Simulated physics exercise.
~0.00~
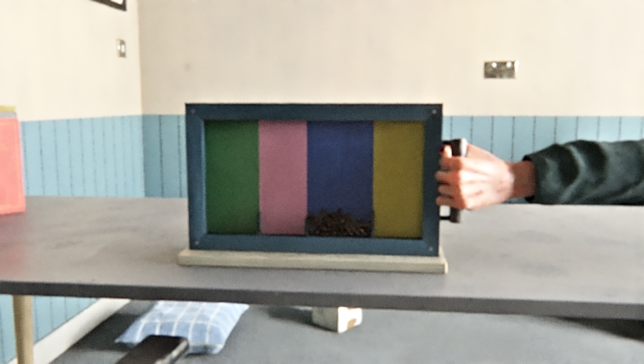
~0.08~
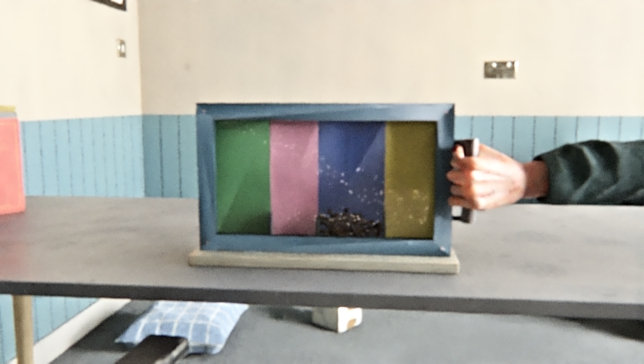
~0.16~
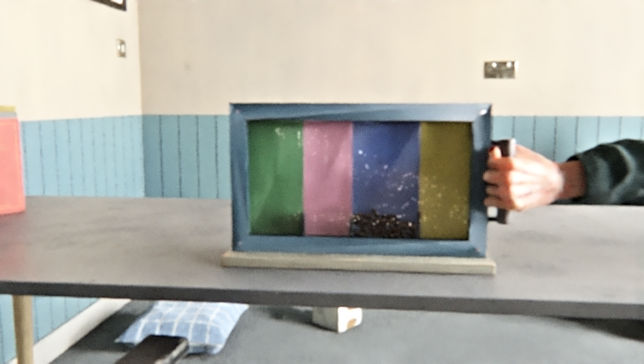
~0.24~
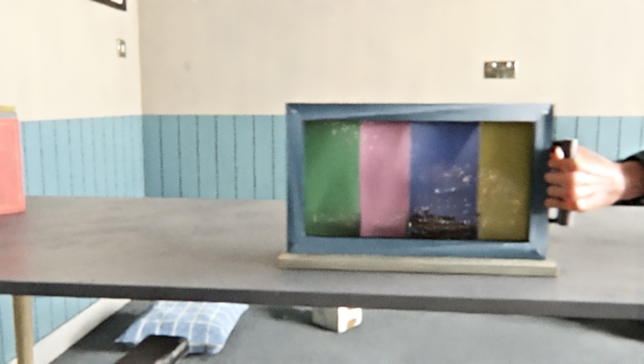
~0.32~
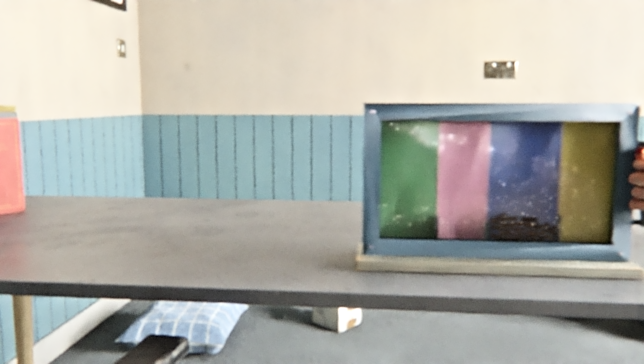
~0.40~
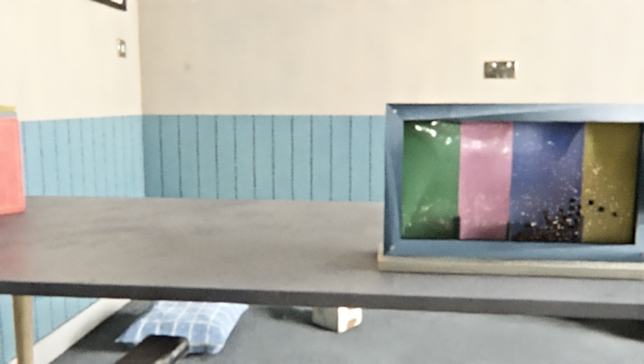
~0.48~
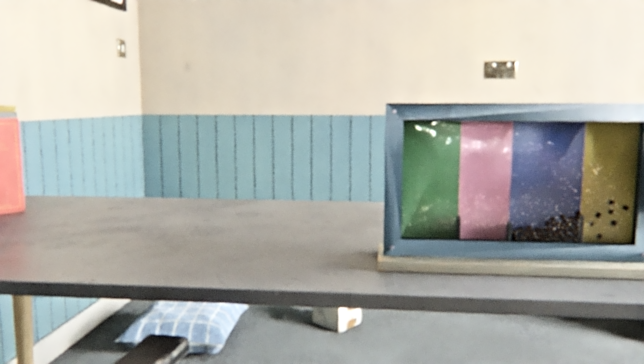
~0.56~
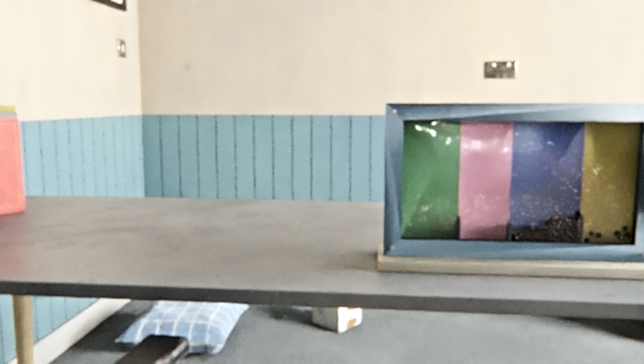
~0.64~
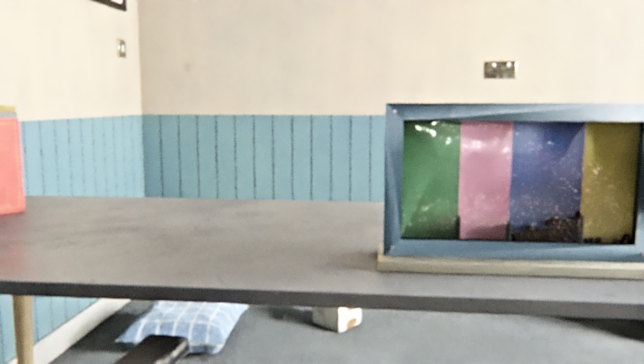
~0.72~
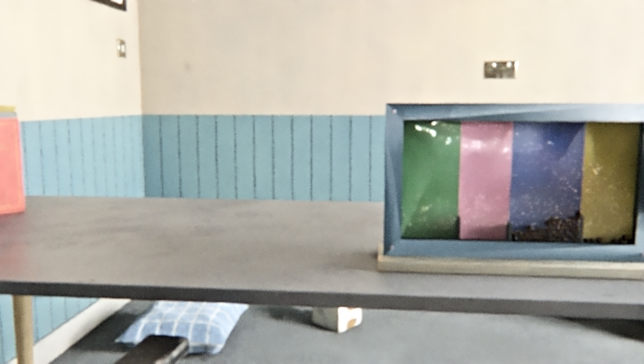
A hand slides a striped case right, and dark pills settle mostly in the blue strip.
